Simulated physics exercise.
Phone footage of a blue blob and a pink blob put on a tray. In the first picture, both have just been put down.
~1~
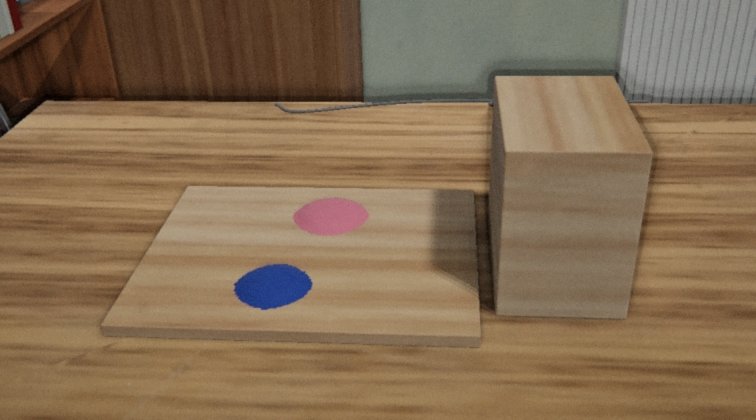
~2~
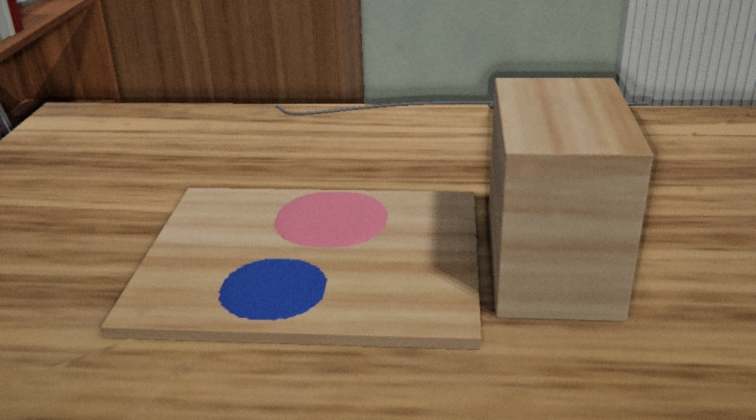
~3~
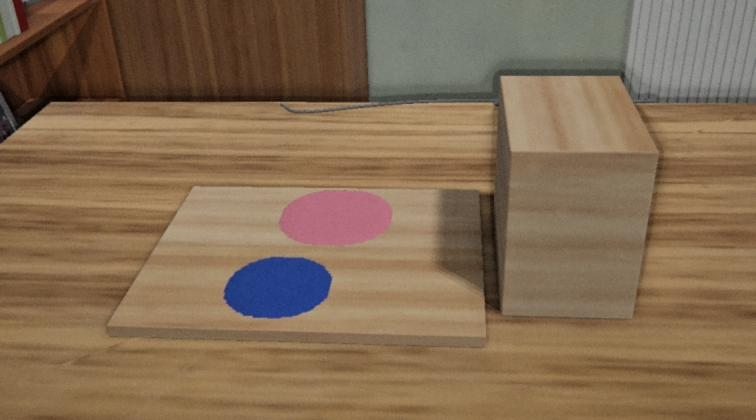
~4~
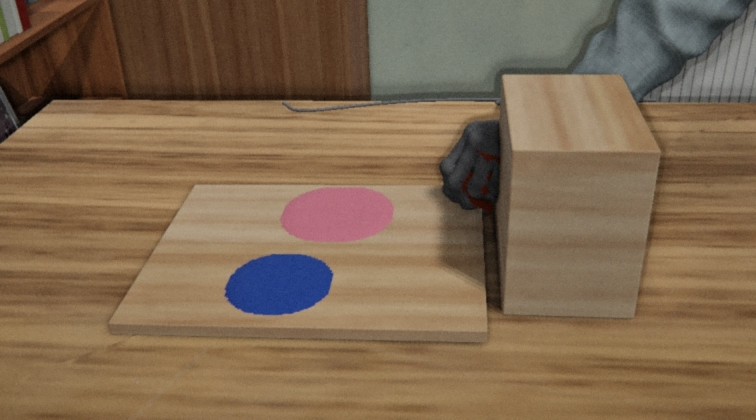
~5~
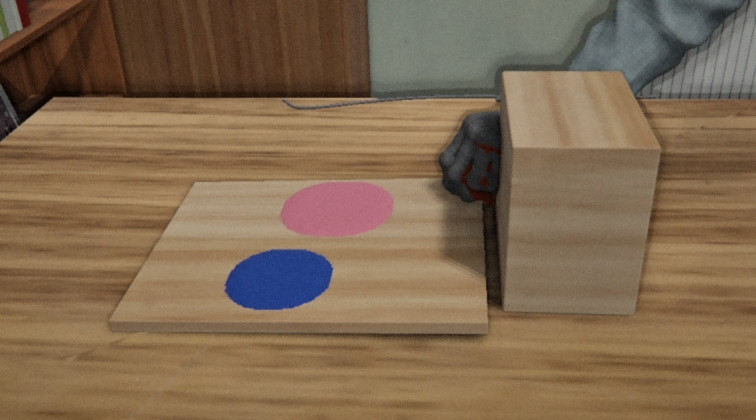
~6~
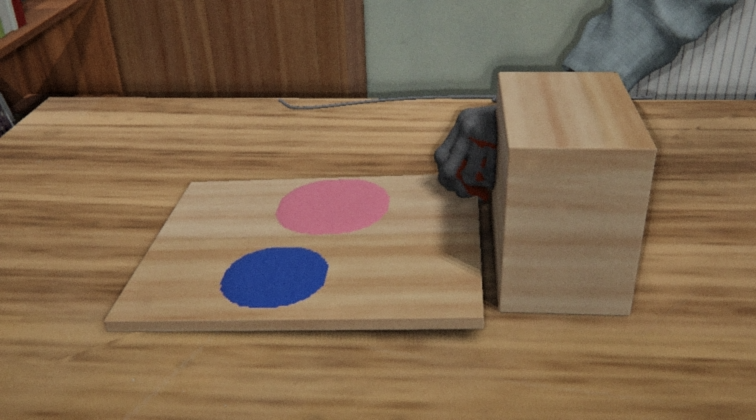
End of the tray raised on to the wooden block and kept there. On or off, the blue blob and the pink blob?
It turns out the blue blob drops off and the pink blob drops off.
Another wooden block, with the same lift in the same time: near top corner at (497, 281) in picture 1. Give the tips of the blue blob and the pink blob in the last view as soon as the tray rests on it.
At (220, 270), then at (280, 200).
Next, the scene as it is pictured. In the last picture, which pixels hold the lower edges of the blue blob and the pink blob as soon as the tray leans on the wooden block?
In the last picture, the first one sits at (135, 271) and the second at (184, 199).
Next, slope about 33°; the blue blob has crept down a long way; the pink blob has crept down a long way.
After that, the blue blob is dripping off the low end; the pink blob is dripping off the low end.
Finally, slope about 33°; the blue blob is dripping off the low end; the pink blob is dripping off the low end.
